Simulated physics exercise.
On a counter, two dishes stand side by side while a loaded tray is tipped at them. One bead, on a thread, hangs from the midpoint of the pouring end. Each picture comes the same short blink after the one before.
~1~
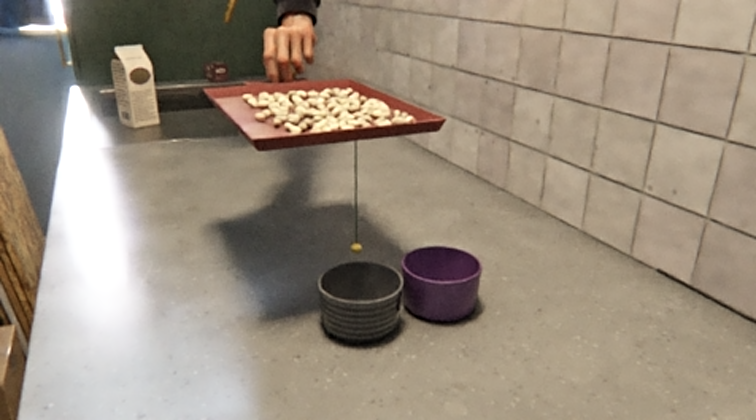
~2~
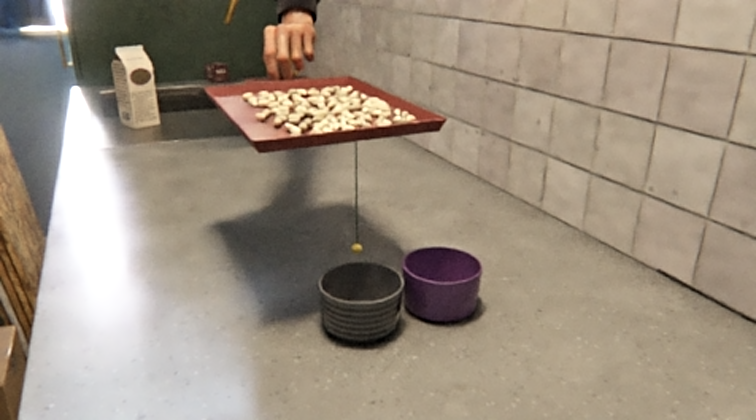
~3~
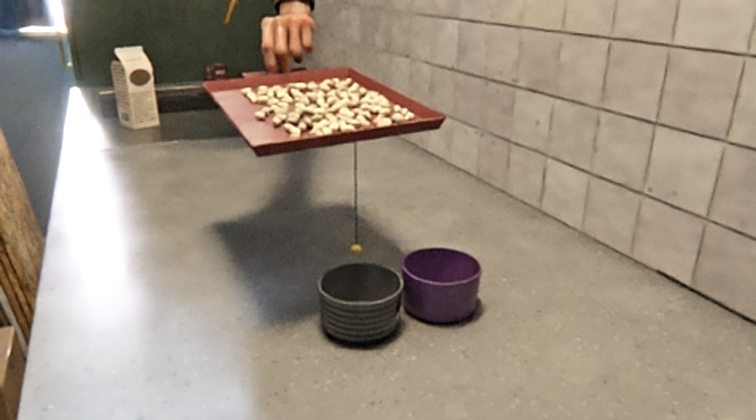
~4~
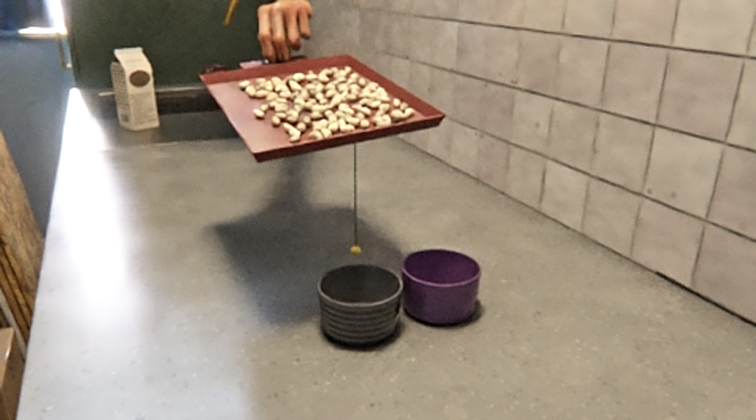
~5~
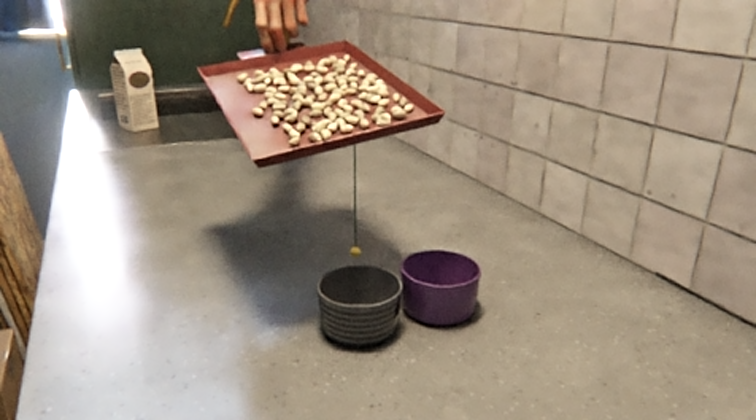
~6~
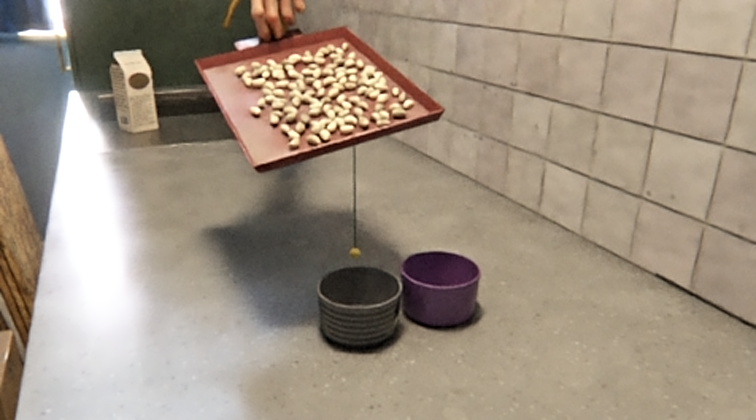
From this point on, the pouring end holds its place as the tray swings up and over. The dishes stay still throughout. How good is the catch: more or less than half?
So the dishes mostly fail at catching it, really.
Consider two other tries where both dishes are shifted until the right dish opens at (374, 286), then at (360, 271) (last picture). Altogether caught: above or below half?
At place one a lesser share; at place two the greater share.
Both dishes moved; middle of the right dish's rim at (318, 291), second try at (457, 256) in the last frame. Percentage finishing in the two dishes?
Close to 40 in a hundred, then close to 0 in a hundred.
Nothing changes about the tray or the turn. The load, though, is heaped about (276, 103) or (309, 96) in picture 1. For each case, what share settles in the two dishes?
Roughly 0 per cent, then roughly 0 per cent.
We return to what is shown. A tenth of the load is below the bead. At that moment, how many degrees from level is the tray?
I'd say close to 65 degrees.
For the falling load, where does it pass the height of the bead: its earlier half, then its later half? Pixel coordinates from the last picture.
It goes through near (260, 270) first, then near (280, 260).
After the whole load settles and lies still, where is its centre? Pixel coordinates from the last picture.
The centre settles at about (265, 329).
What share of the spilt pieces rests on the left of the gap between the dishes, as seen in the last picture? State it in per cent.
My estimate is some 100 per cent.
Shortly afterwards, tray tipped steeply; the bulk on the tray; a little in the air.
Next, tray tipped right over; only a few on the tray; only a few in the left dish; the bulk outside both; a little in the air.
Some moments later, tray tipped past a quarter turn; only a few in the left dish; all but a few outside both.
In the end, tray tipped past a quarter turn; only a few in the left dish; none at all in the right dish; all but a few outside both.
